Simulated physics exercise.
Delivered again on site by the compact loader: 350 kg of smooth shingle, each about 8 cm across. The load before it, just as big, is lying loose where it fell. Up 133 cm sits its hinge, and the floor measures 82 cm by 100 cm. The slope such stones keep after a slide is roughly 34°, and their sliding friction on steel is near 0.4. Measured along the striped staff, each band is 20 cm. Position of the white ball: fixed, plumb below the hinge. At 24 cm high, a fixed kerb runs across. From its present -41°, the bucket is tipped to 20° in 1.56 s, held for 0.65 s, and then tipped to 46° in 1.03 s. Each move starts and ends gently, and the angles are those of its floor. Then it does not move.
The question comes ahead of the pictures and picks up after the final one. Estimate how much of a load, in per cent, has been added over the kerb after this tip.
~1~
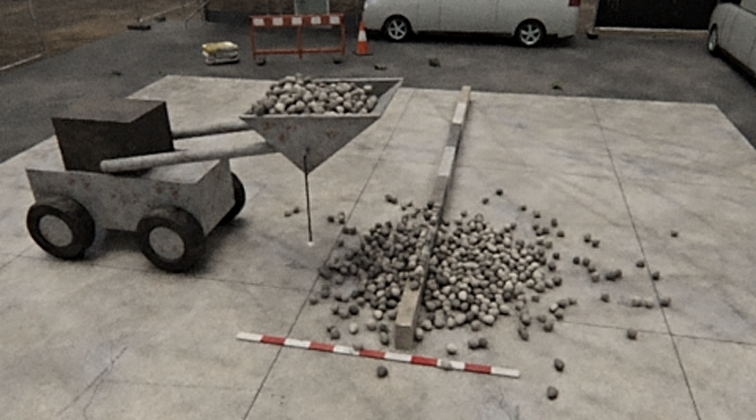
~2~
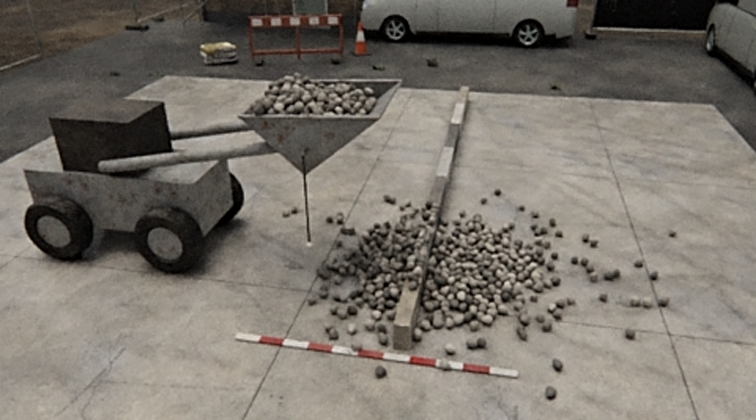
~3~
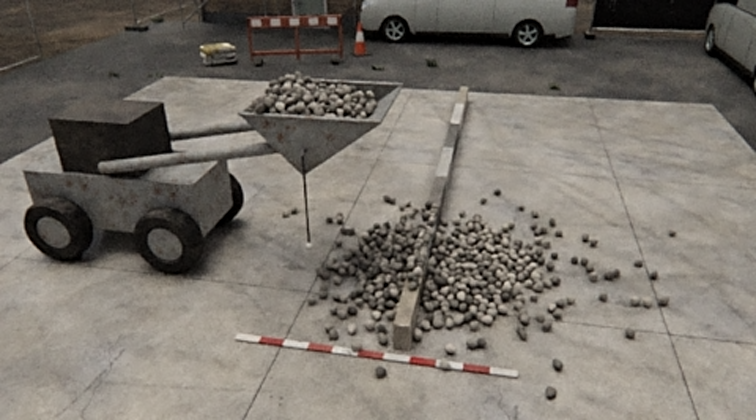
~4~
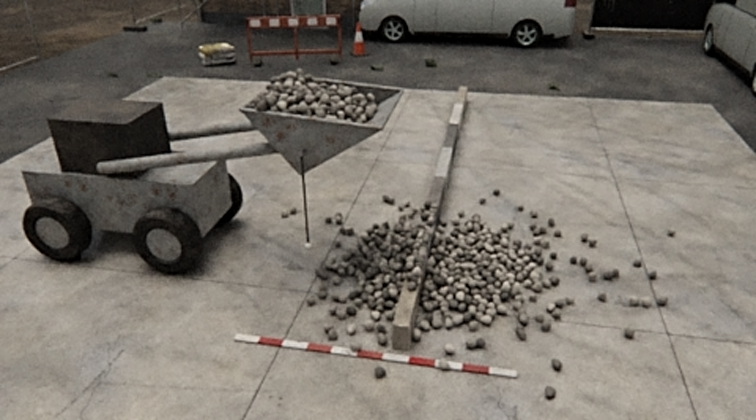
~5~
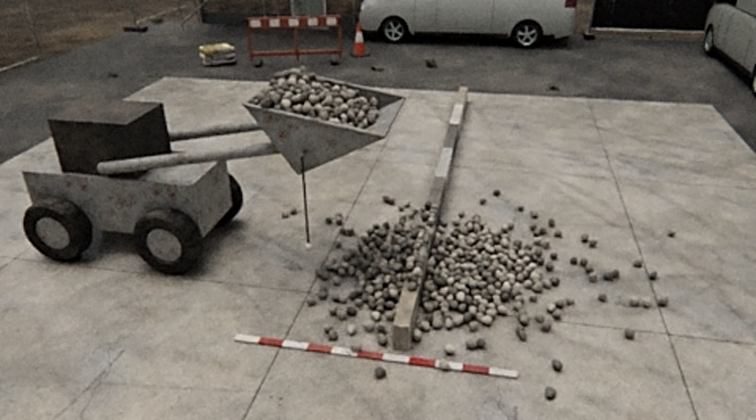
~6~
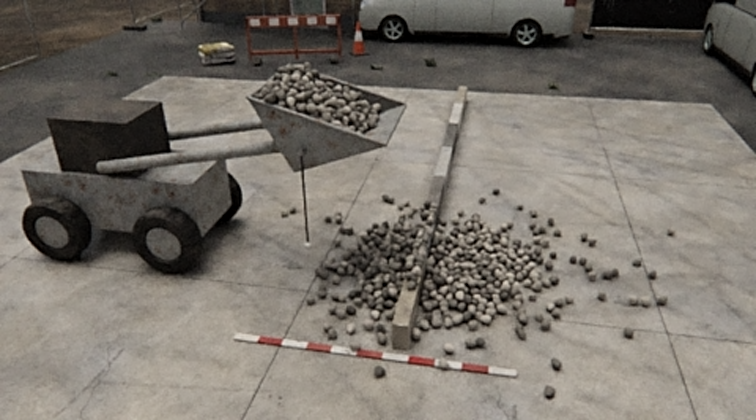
Roughly 65 per cent of a load has been added.
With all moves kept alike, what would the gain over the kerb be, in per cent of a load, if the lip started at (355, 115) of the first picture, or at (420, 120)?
Case one about 30 %, case two about 100 %.
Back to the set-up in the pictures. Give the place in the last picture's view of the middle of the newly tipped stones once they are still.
Roughly pixel (441, 256) in the last view.
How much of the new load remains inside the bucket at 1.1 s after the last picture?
Around 75 in a hundred.
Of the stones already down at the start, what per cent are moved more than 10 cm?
I'd put it at about 10 per cent.
Then, 0.6 s after the last picture the floor is at 10°; in per cent of one load, 100 in the bucket, 45 on this side of the kerb, 55 over the kerb; the foremost stones are at (671, 296).
Then, 1.1 s after the last picture the floor is at 20°; in per cent of one load, 73 in the bucket, 69 on this side of the kerb, 58 over the kerb; the foremost stones are at (671, 296).
Then, 3.1 s after the last picture the floor is at 46°; in per cent of one load, 0 in the bucket, 80 on this side of the kerb, 120 over the kerb; the foremost stones are at (671, 296).
Then, 5.7 s after the last picture the floor is at 46°; in per cent of one load, 0 in the bucket, 80 on this side of the kerb, 120 over the kerb; the foremost stones are at (671, 296). Net gain over the kerb, 65.
